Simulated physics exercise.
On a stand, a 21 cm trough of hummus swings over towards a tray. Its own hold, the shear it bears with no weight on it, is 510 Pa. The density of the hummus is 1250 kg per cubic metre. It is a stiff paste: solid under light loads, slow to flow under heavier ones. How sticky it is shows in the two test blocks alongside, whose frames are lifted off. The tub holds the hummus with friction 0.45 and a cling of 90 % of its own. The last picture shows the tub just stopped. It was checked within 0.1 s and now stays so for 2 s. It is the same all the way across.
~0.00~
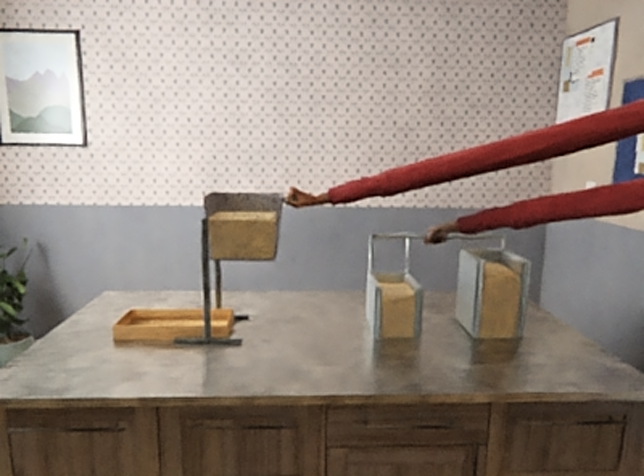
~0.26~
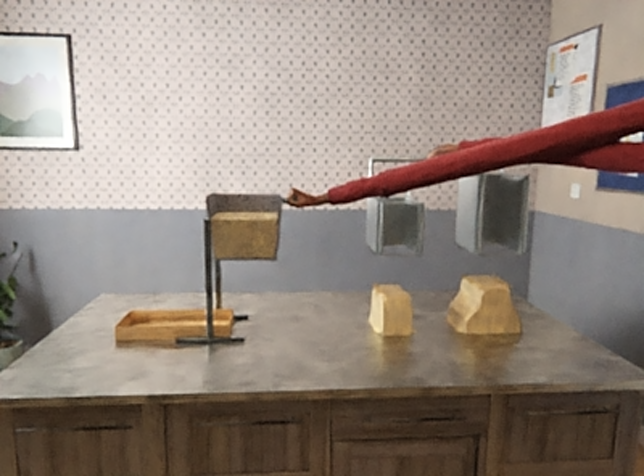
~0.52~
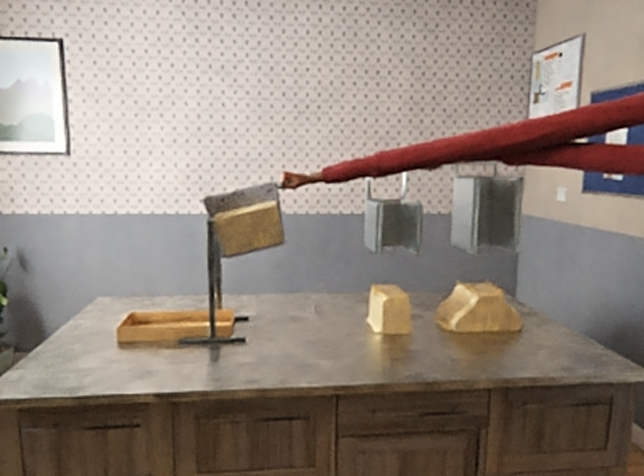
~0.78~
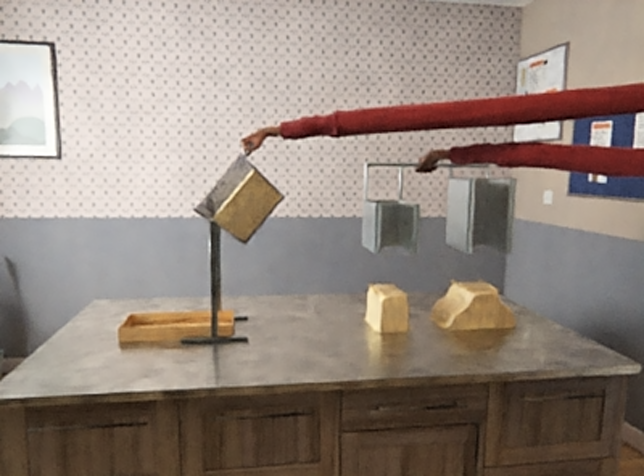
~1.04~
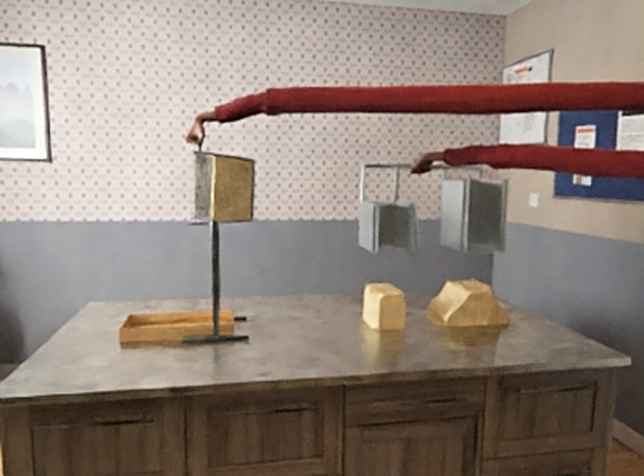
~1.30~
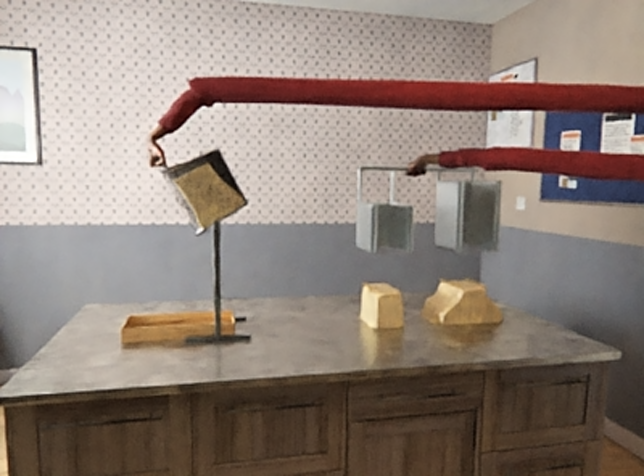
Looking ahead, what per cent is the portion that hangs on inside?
About 0 %.
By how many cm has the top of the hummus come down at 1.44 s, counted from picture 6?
Some 12 cm.
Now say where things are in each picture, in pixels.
The first frame shows handle-side rim at (279, 198), tilt 0 degrees; highest point of the hummus at (213, 218); test blocks 16 cm, 24 cm high (left to right).
The second frame shows handle-side rim at (280, 198), tilt 0 degrees; highest point of the hummus at (216, 218); test blocks 15 cm, 18 cm high (left to right).
The third frame shows handle-side rim at (274, 183), tilt 14 degrees; highest point of the hummus at (273, 205); test blocks 15 cm, 16 cm high (left to right).
The fourth frame shows handle-side rim at (239, 154), tilt 51 degrees; highest point of the hummus at (256, 172); test blocks 15 cm, 16 cm high (left to right).
The fifth frame shows handle-side rim at (192, 152), tilt 88 degrees; highest point of the hummus at (214, 157); test blocks 15 cm, 16 cm high (left to right).
The sixth frame shows handle-side rim at (161, 173), tilt 117 degrees; highest point of the hummus at (206, 164); test blocks 15 cm, 16 cm high (left to right).
By 1.44 s, the tub is at 118 degrees and holds 52 %.
By 1.61 s, the tub is at 118 degrees and holds 0 %.
By 1.78 s, the tub is at 118 degrees and holds 0 %.
By 1.95 s, the tub is at 118 degrees and holds 0 %.
By 3.30 s, at the end, the tub is at 118 degrees and holds 0 %.
